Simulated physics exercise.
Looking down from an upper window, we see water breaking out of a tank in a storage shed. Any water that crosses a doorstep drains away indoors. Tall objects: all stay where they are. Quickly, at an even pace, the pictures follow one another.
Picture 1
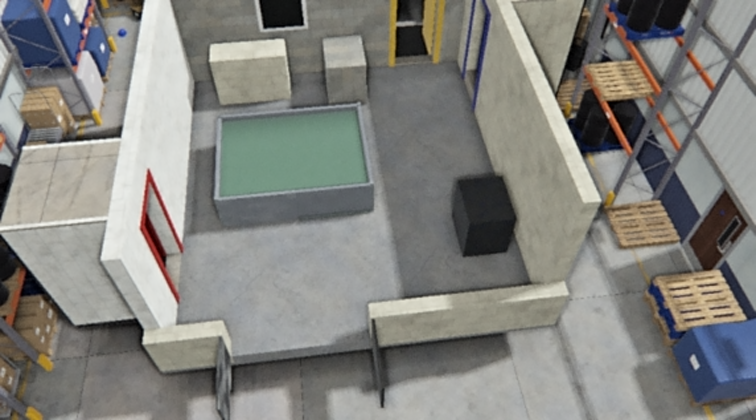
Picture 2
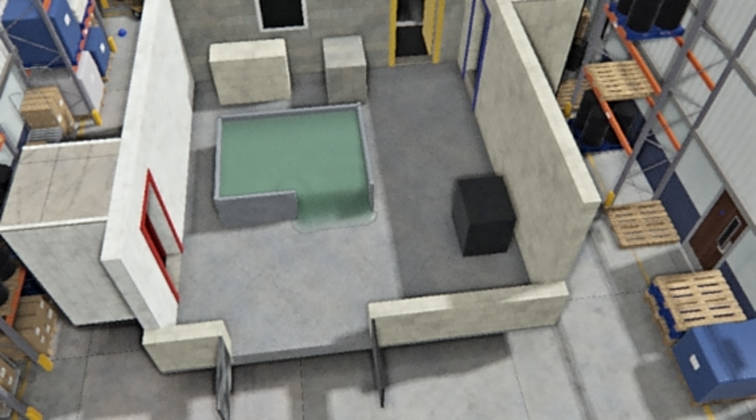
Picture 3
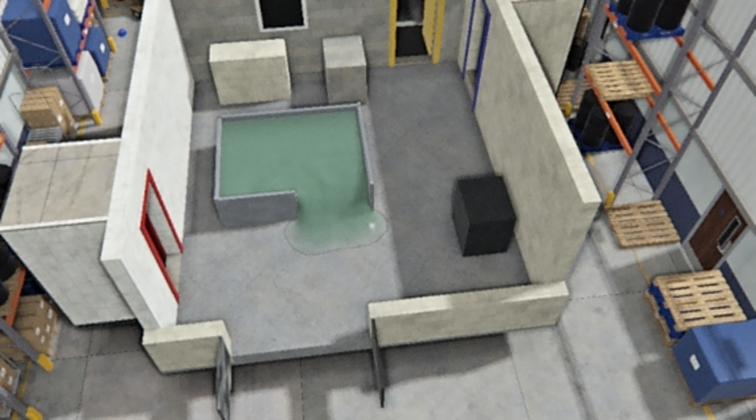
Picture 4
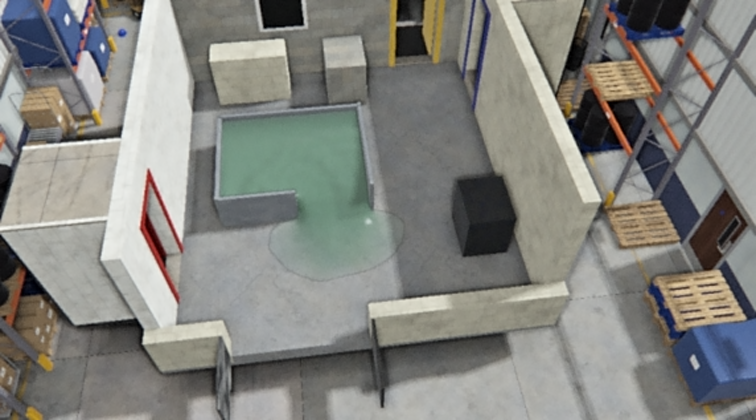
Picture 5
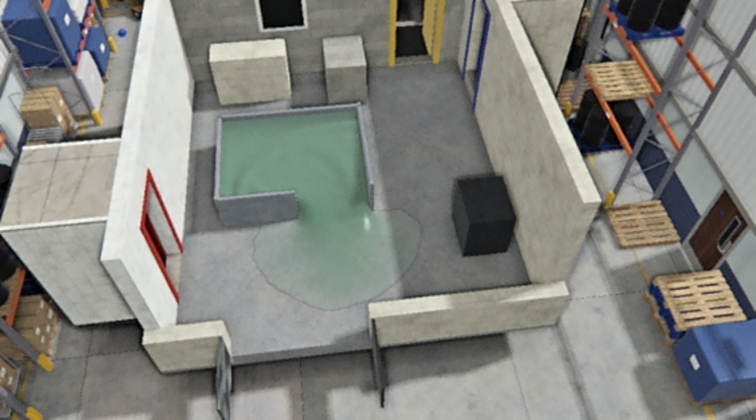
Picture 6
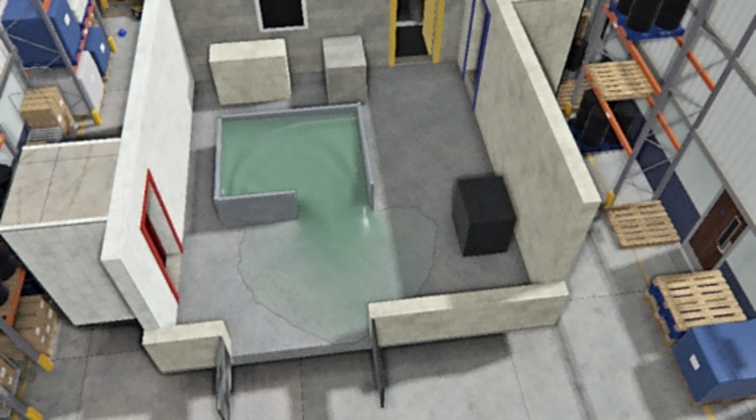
Storage shed from above, green water sitting in a grey-walled tank, then pouring through a front gap and spreading across the floor.
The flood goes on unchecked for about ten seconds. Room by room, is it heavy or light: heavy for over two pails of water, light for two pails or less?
Outcome: Yellow door: Above two buckets, red door: Up to two buckets, blue door: Up to two buckets.
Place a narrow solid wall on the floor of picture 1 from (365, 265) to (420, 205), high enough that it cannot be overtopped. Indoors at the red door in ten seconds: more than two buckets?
Red door: Overshoots.
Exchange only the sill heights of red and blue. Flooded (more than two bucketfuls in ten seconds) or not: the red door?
I'd say red door copes.
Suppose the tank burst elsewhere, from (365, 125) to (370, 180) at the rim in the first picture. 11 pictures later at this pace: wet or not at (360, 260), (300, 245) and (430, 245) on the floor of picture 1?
In turn: Dry, dry, wet.
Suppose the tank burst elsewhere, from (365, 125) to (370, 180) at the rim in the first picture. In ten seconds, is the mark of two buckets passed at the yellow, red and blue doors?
So the yellow one ends up above, the red one ends up above and the blue one ends up below.
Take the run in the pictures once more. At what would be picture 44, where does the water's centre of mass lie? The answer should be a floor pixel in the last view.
About (357, 212) in the last view.
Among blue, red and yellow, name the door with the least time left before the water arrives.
Answer: The red-painted one.
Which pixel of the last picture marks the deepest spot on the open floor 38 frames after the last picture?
I would choose the pixel (444, 317).
A moment on, water covers 30 % of the floor; the yellow door not reached, the red door not reached, the blue door not reached.
Next, water covers 30 % of the floor; the yellow door not reached, the red door wet at the sill, nothing in, the blue door not reached.
Then, water covers 45 % of the floor; the yellow door not reached, the red door wet at the sill, nothing in, the blue door not reached.
Later, water covers 70 % of the floor; the yellow door under two buckets in, the red door wet at the sill, nothing in, the blue door wet at the sill, nothing in.
In the end, water covers 85 % of the floor; the yellow door over two buckets in, the red door wet at the sill, nothing in, the blue door wet at the sill, nothing in.
